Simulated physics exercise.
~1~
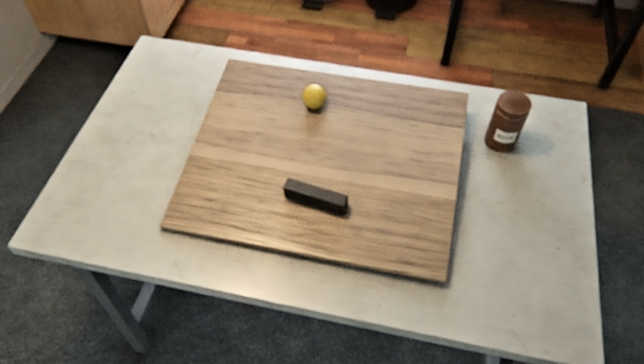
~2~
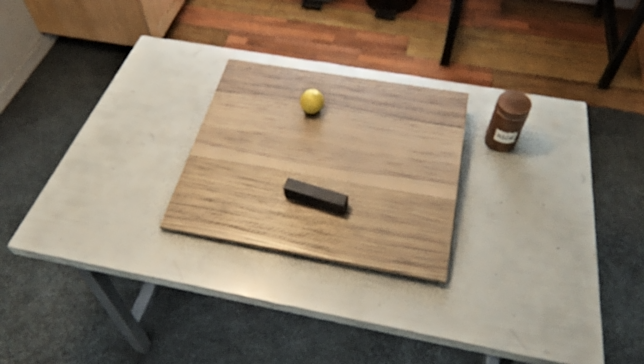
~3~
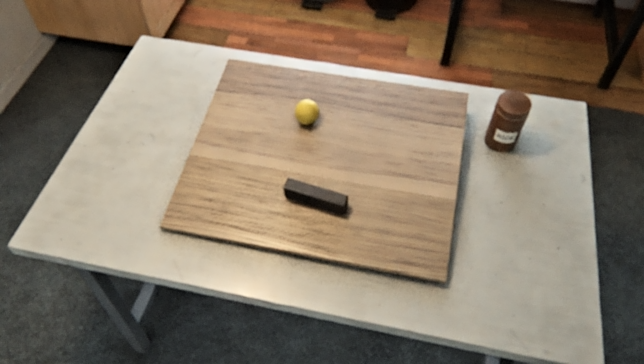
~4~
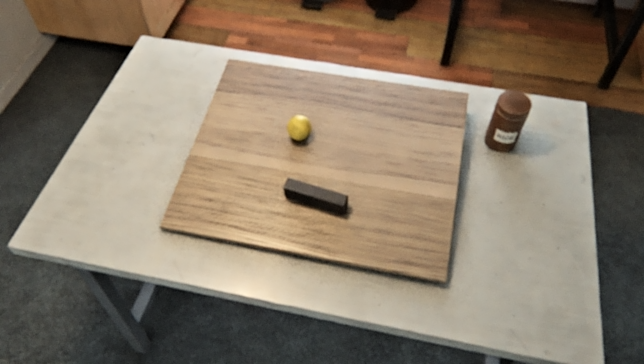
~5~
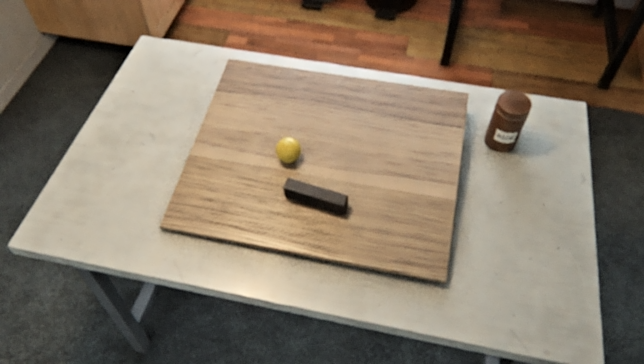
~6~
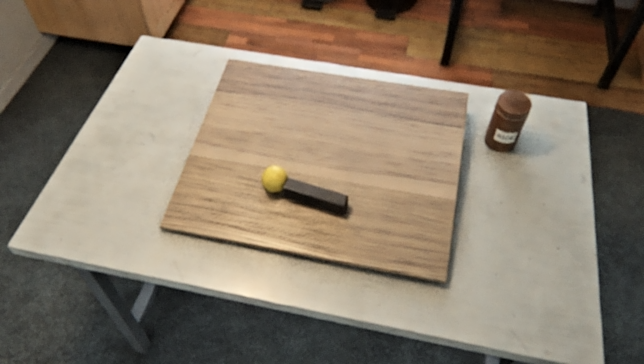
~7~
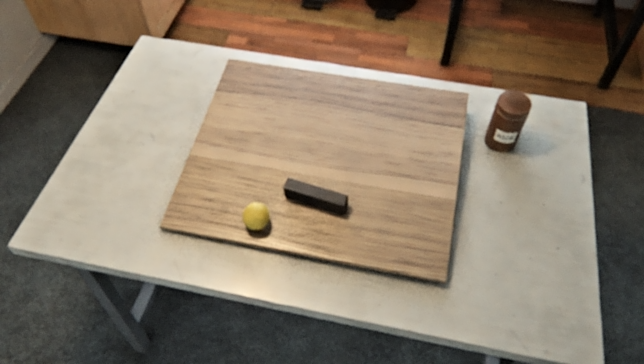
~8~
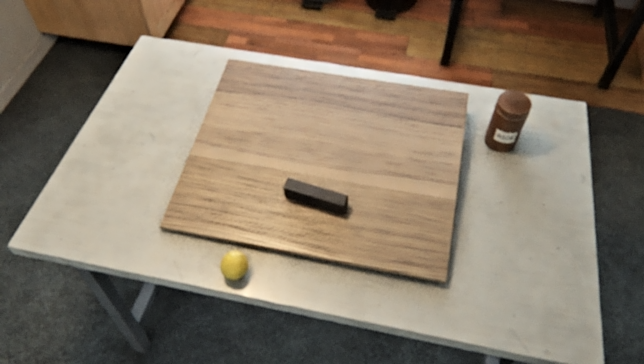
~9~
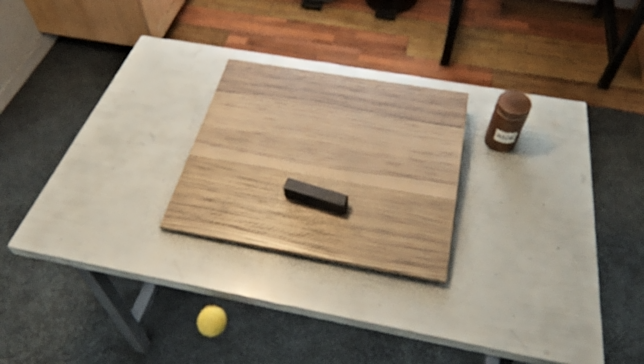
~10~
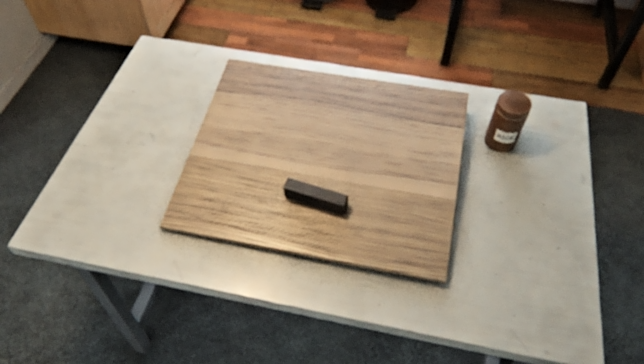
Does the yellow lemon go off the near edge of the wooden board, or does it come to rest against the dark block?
The yellow lemon goes off the near edge of the board, after passing the left end of the dark block.
